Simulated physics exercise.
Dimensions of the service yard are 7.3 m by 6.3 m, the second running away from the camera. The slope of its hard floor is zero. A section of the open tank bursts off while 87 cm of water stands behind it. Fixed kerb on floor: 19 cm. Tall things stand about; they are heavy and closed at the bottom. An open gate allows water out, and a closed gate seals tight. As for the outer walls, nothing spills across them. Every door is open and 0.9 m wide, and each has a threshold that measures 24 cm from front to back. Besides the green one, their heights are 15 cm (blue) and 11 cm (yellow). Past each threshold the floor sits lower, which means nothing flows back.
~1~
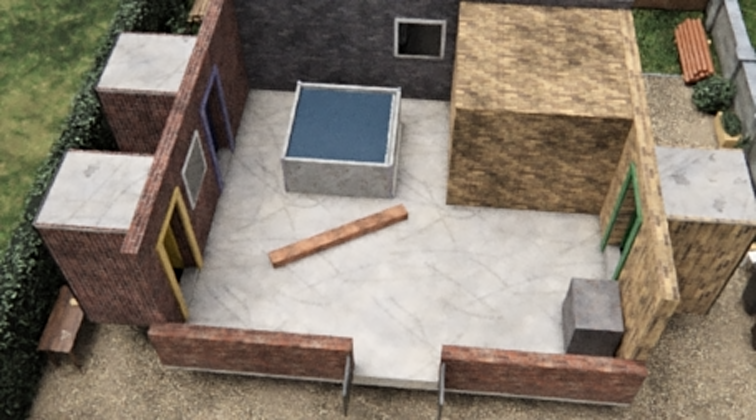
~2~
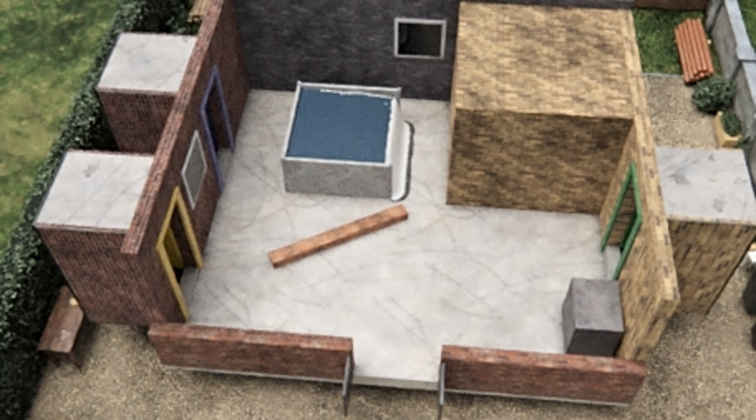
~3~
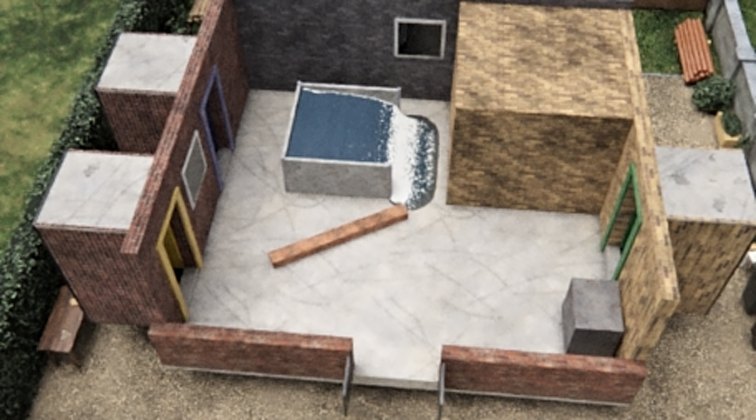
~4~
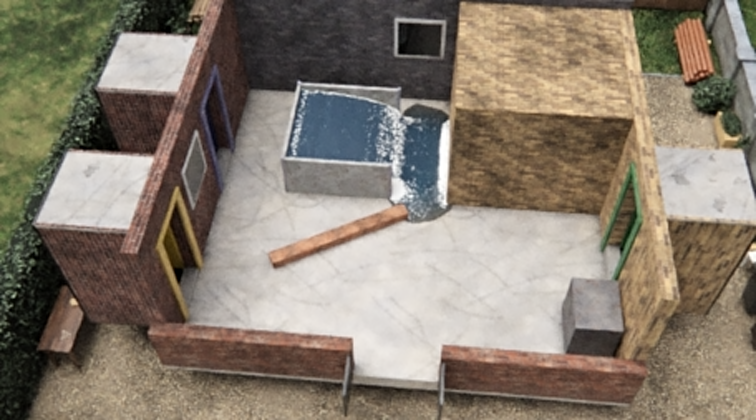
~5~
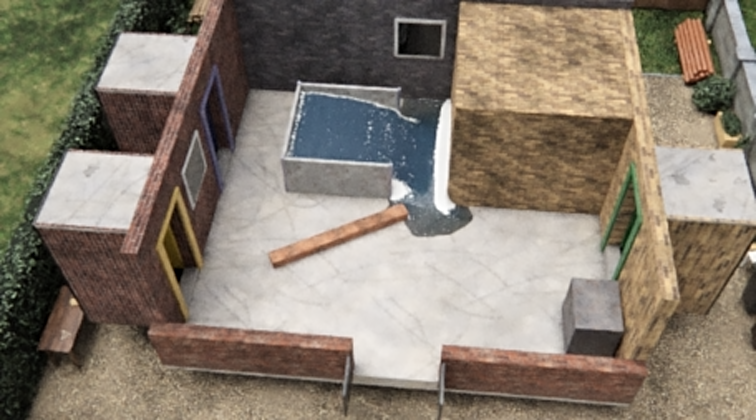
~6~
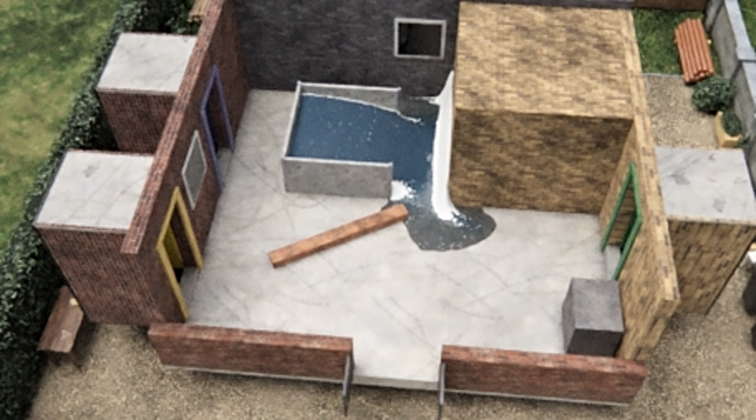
Water bursting from the right side of an open tank, surging against a brick block and spreading across the pale yard floor.
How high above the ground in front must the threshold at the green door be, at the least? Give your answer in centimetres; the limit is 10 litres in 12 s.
About 7 cm.
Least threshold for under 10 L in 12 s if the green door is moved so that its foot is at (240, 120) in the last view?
32 cm.
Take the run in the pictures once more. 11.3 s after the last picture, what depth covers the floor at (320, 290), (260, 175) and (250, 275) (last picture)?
Approx. 4 / 5 / 7 cm.
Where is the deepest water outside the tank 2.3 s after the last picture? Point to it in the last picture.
About (249, 95).
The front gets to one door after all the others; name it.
I'd go with the yellow door.
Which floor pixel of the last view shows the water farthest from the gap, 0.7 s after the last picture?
Front tip: Approx. (572, 295) px.
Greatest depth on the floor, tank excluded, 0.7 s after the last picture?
Up to some 73 centimetres, I'd say.
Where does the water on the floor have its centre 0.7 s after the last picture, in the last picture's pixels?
My guess is close to (391, 162).
Then, 0.7 s after the last picture water covers 30 % of the floor, deepest (73 cm) near (449, 107); it has not reached the green door.
Then, 2.3 s after the last picture water covers 65 % of the floor, deepest (49 cm) near (249, 95); 6 cm at the green door, 0 litres in over its 22 cm threshold.
Then, 11.3 s after the last picture water covers 95 % of the floor, deepest (16 cm) near (578, 379); 9 cm at the green door, 0 litres in over its 22 cm threshold.
At the green door as built, the water peaked near 10 cm, 4.9 s after the last picture.
With a threshold of 5.5 cm, 21 litres would have come in within the 12 s; with 7.5 cm, 6 litres. So under 10 litres takes about 7 cm.
